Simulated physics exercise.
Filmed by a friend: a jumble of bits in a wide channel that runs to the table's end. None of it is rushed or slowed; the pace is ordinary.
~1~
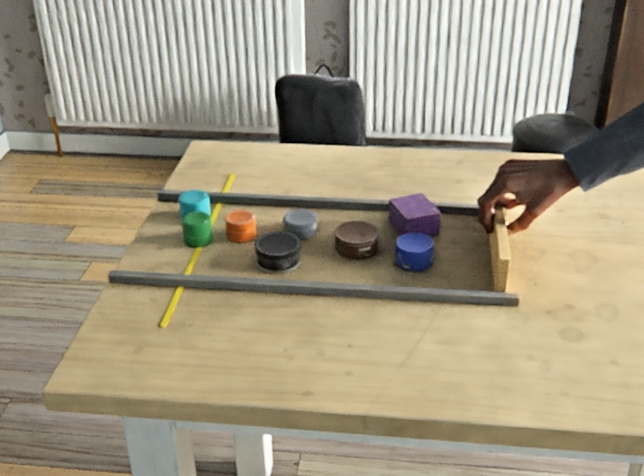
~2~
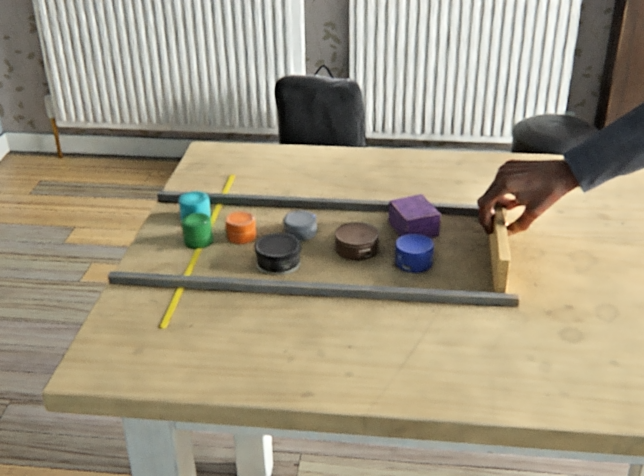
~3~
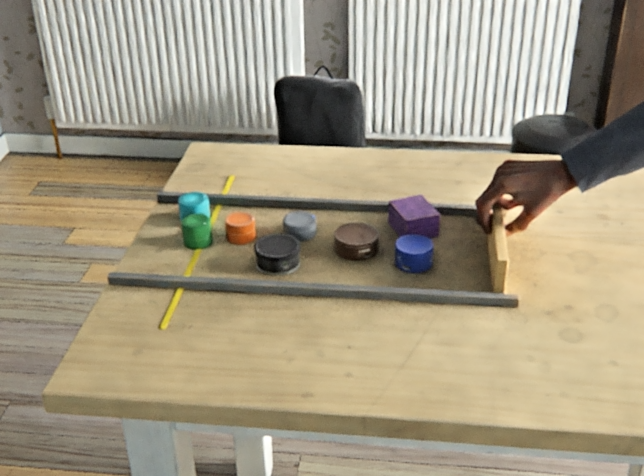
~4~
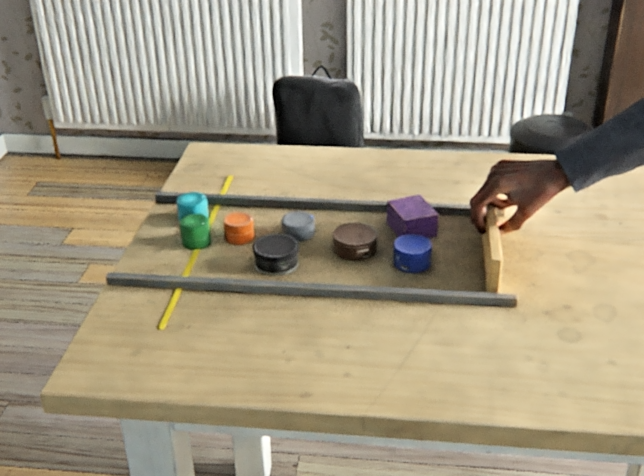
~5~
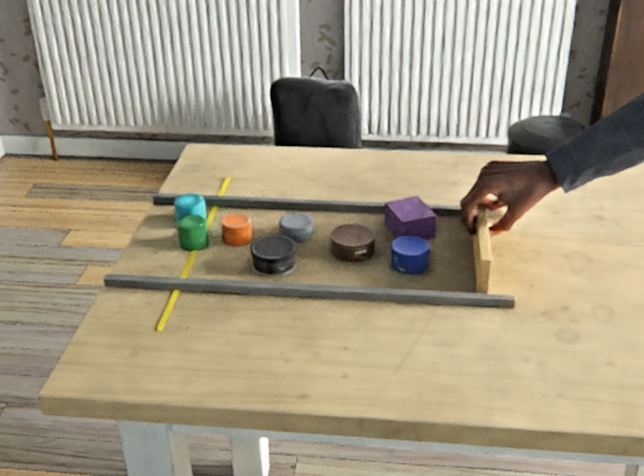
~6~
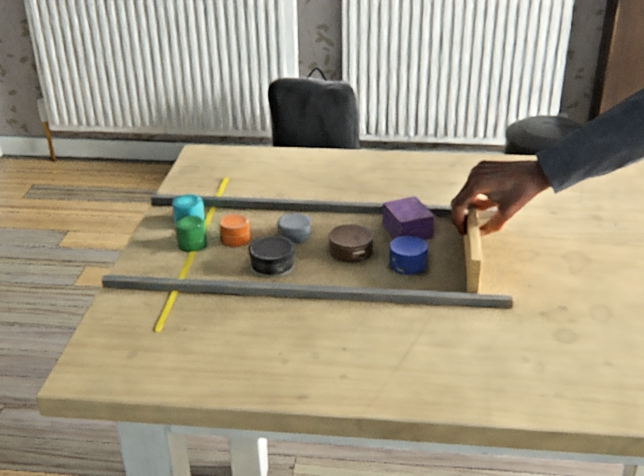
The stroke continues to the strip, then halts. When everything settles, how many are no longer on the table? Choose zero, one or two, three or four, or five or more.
When everything settles, one or two are no longer on the table.
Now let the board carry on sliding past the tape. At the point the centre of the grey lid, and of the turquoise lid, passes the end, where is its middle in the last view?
I'd put it close to (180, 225), and close to (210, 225) for the other one.
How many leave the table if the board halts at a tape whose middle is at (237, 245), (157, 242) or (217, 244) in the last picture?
Per try: 0; 5; 0.
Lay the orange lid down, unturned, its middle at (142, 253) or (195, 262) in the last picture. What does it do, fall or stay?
Taking the two places in turn: It fails to stay, then it doesn't drop.
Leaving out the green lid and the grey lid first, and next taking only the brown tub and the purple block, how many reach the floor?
The first removal gives 0, the second gives 0.
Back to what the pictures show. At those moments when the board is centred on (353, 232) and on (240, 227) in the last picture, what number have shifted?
First position 3; second position 8.
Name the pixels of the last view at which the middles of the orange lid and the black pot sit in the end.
First (141, 229), then (130, 251).
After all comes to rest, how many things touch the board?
It's 3.
Soon after, none off yet; turquoise lid at rest near (188, 211); green lid at rest near (191, 234); orange lid at rest near (235, 231).
After that, none off yet; turquoise lid displaced a little near (172, 209); green lid displaced about its own width near (159, 235); orange lid displaced well along near (187, 232).
In the end, the number that fall off is one or two; gone, green lid and turquoise lid.
